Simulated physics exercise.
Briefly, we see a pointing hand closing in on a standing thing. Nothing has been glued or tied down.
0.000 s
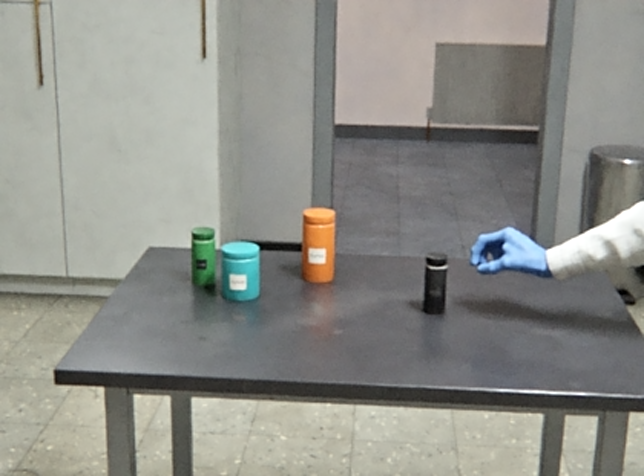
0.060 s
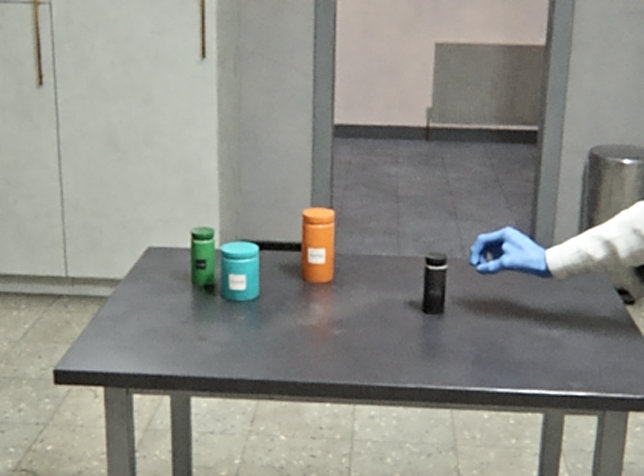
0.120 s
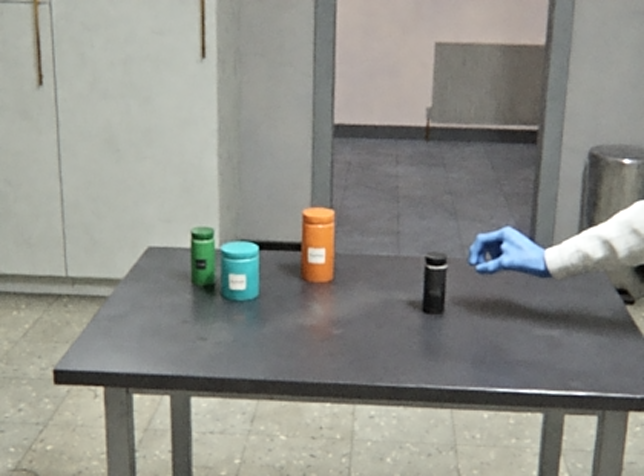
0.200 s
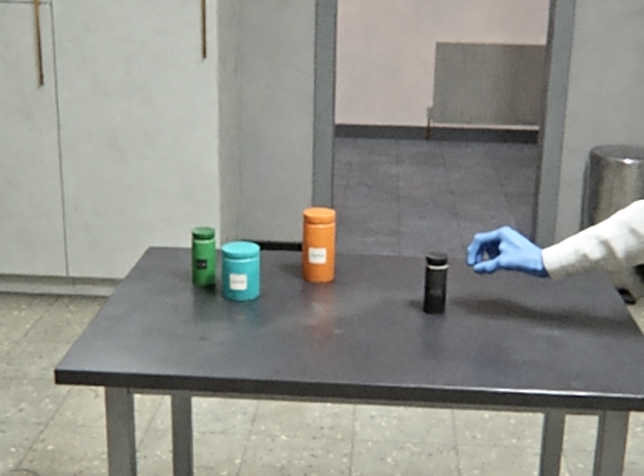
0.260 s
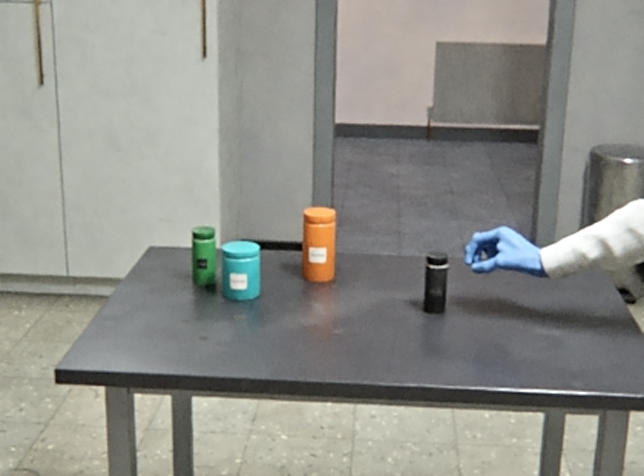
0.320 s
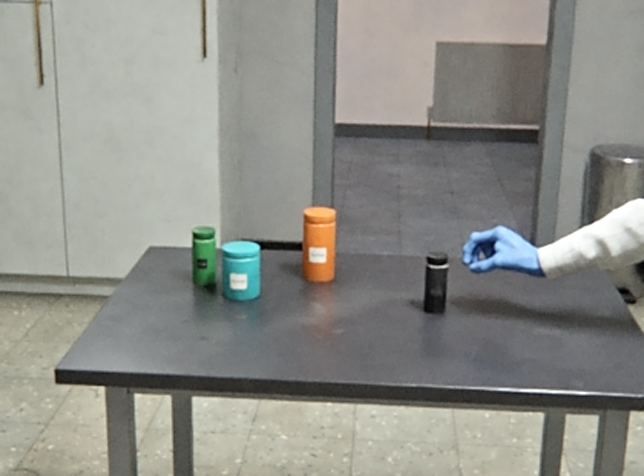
A blue-gloved hand in a white sleeve reaches in from the right over a dark table, seen from the front and slightly above in a grey room with a tiled floor and a doorway behind. A small black container stands near the hand, with green, turquoise and orange ones to the left. The hand edges very slightly left toward the black container, while everything else stays still.
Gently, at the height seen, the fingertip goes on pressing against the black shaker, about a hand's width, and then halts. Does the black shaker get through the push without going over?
No: It is going to give way and fall.
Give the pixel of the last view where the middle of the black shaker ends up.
Looks like it settles somewhere around (392, 298).
After 1.02 s, black shaker tipped 12° from how it was near (430, 281).
After 1.52 s, black shaker on its side near (395, 296).
After 1.82 s, black shaker on its side near (392, 298).
At rest (3.0 s), tipped over on the table, black shaker. Seen from the same camera at the end, black shaker near (392, 298).
